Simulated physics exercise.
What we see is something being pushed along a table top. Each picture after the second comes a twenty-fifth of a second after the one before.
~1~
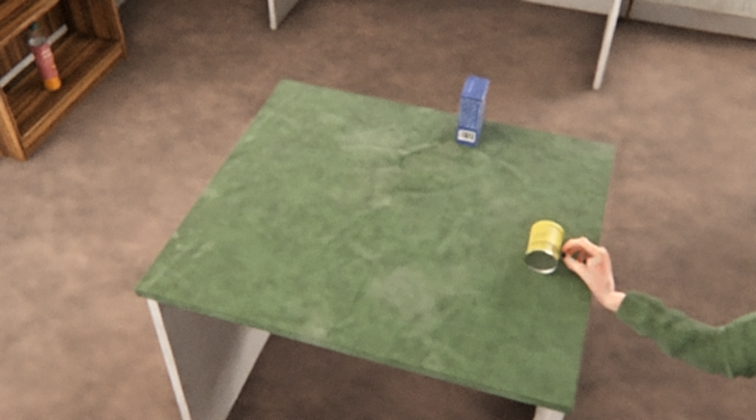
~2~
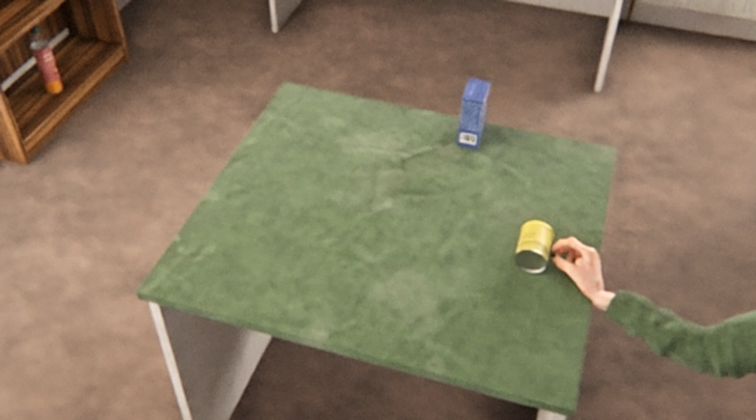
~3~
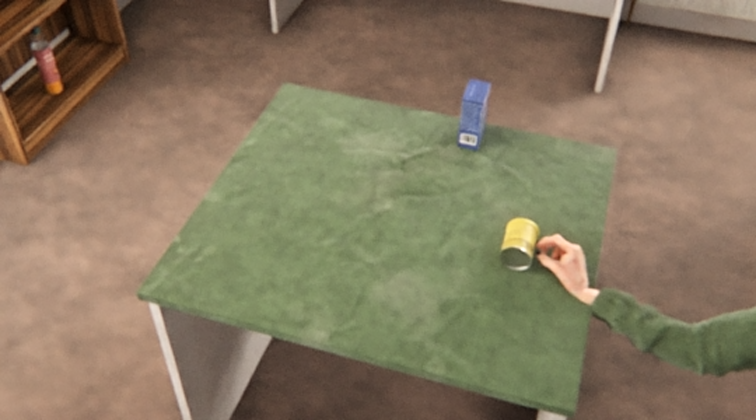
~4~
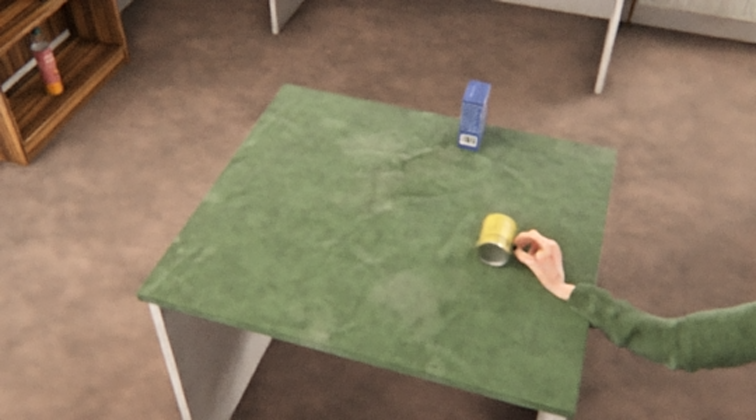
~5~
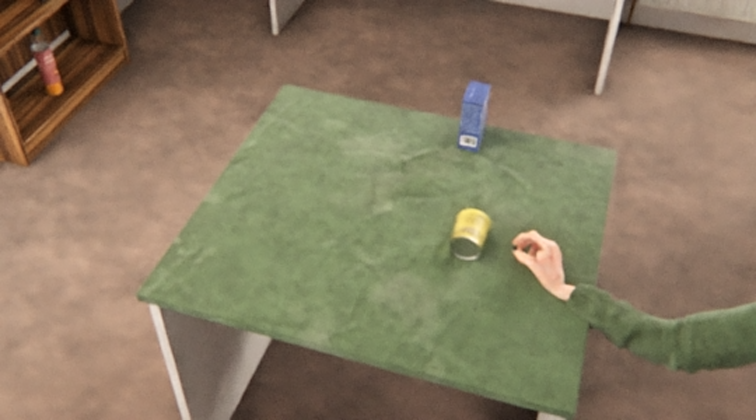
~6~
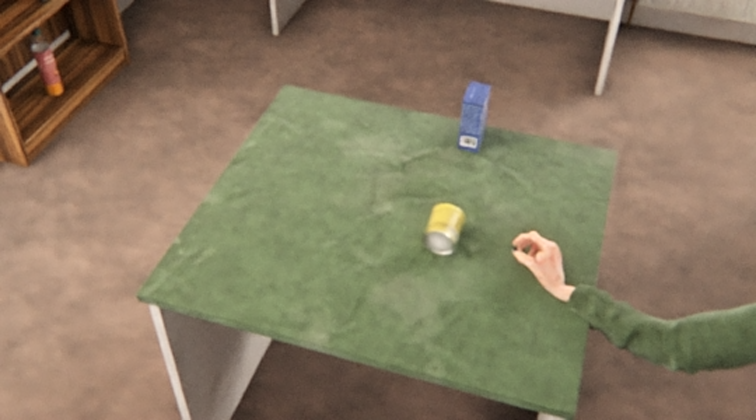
On a green table top, a hand pushes a yellow tin leftward, then stays back as the tin keeps rolling left.
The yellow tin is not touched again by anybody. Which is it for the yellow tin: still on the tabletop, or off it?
Looks like it ends up off the table, then.
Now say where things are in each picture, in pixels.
In the first frame, under the hand; yellow tin (544, 247).
In the second frame, under the hand; yellow tin (534, 247).
In the third frame, under the hand; yellow tin (519, 244).
In the fourth frame, yellow tin (496, 240).
In the fifth frame, yellow tin (470, 234) shifted about its own width.
In the sixth frame, yellow tin (444, 229) shifted well along.
Then, 0.30 s on from there, yellow tin shifted well along near (267, 188).
Then, 0.70 s on from there, yellow tin now off the table.
In the end, off the table, yellow tin.
